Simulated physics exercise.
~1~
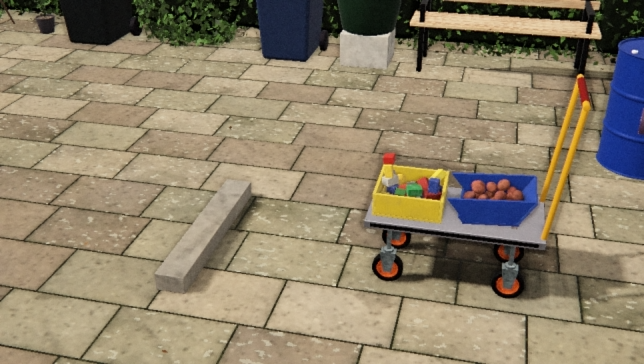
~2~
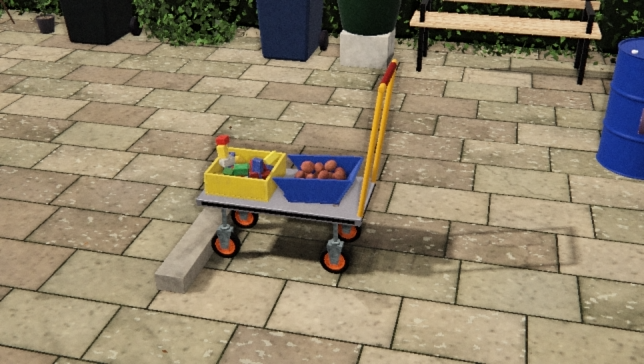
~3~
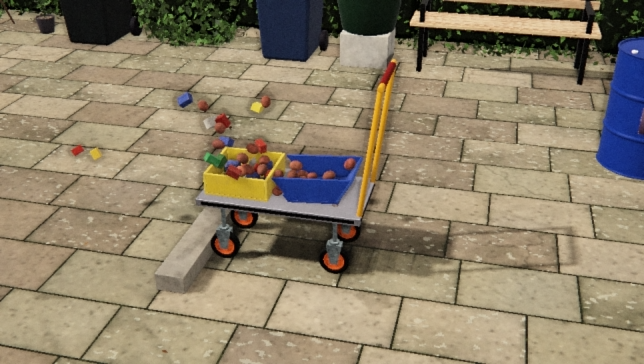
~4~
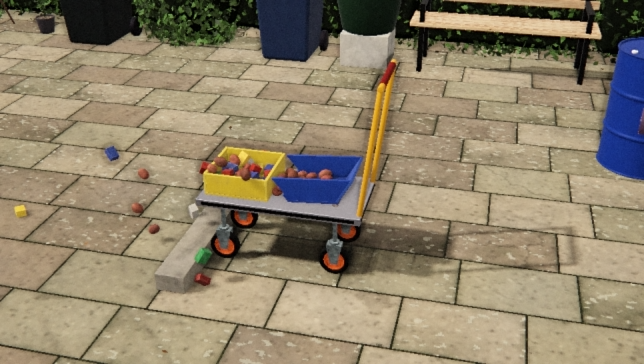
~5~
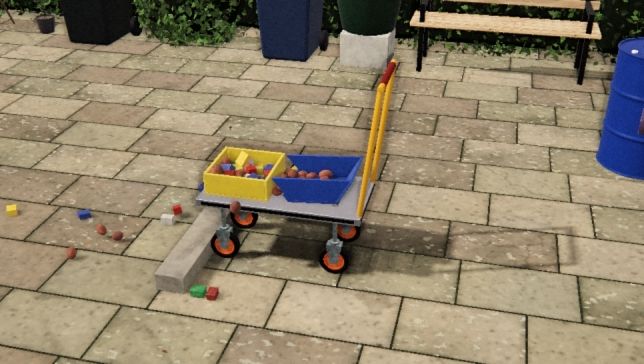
Paved yard with a stock cart rolling left into a kerb and stopping upright, toy bricks and red potatoes spilling onto the paving.
